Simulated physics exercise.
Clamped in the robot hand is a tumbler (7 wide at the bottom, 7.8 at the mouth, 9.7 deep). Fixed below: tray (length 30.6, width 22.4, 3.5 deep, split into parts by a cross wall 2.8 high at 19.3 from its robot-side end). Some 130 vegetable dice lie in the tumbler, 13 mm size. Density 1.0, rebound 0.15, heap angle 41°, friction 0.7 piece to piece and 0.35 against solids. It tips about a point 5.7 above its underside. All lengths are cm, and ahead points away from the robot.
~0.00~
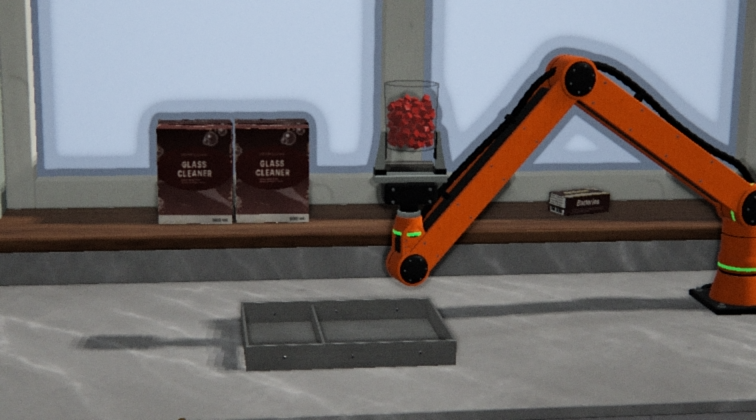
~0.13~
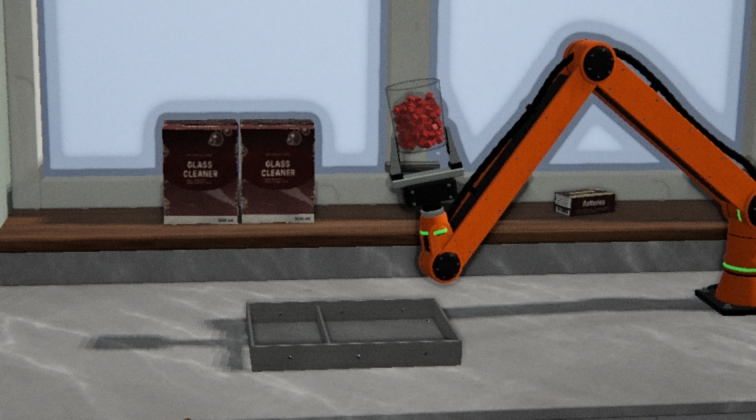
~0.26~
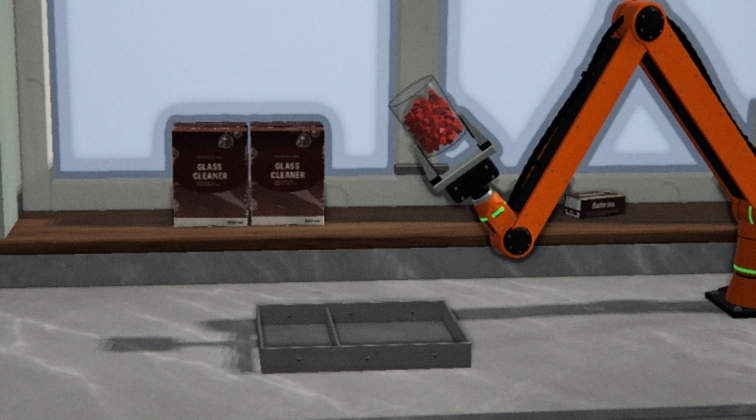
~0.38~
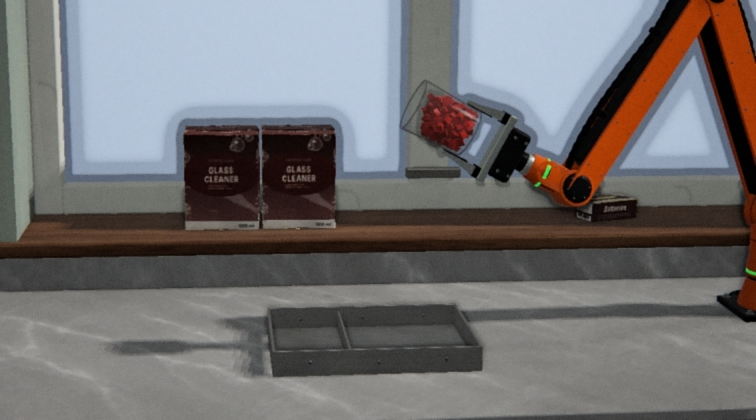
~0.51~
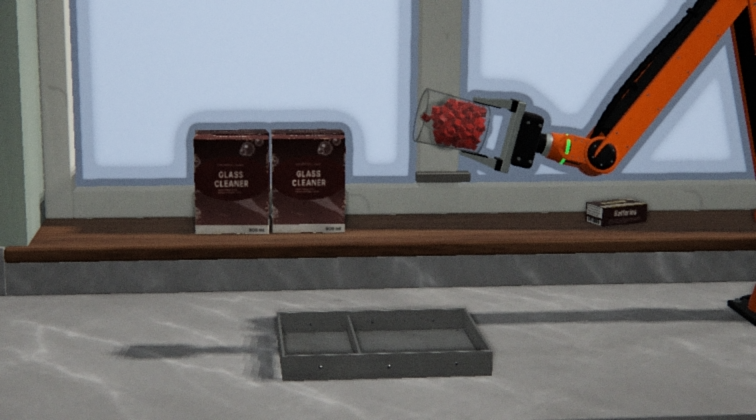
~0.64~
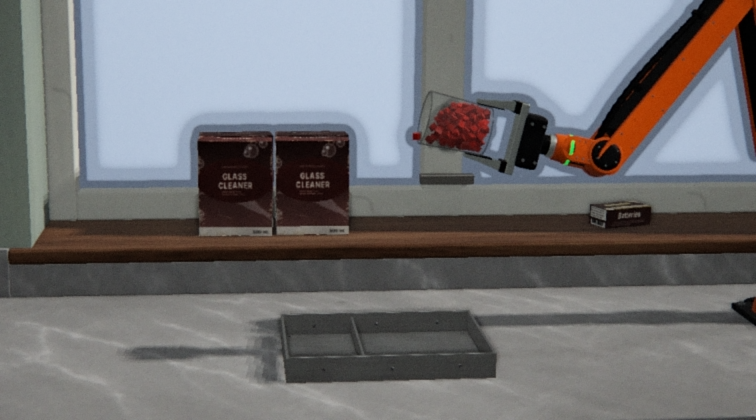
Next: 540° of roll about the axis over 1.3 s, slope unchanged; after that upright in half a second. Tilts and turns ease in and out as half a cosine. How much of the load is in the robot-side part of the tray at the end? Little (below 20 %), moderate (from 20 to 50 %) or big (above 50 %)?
A little share, below 20 %, ends in the robot-side part of the tray.
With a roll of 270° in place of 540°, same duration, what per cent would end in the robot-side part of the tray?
Then about 5 per cent.
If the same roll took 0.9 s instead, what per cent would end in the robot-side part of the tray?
Then about 5 per cent.
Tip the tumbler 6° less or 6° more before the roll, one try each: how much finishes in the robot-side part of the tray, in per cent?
Some 0 and 25 per cent.
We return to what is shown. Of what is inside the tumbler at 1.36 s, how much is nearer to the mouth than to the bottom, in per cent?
Some 35 per cent.
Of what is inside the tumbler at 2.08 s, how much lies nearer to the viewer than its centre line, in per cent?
Roughly 55 per cent.
After 1.36 s, tipped 77°, highest piece 40 above the table; 125 in the tumbler, 2 in the robot-side part.
After 2.08 s, tipped 63°, highest piece 38 above the table; 112 in the tumbler, 13 in the robot-side part, 1 in the far-side part, 1 in flight or on a rim.
After 2.64 s, upright, highest piece 41 above the table; 112 in the tumbler, 14 in the robot-side part, 1 in the far-side part.
After 3.34 s, upright, highest piece 41 above the table; 112 in the tumbler, 14 in the robot-side part, 1 in the far-side part.
In the end, 112 in the tumbler, 14 in the robot-side part, 1 in the far-side part. That is 11 % in the robot-side part of the tray.
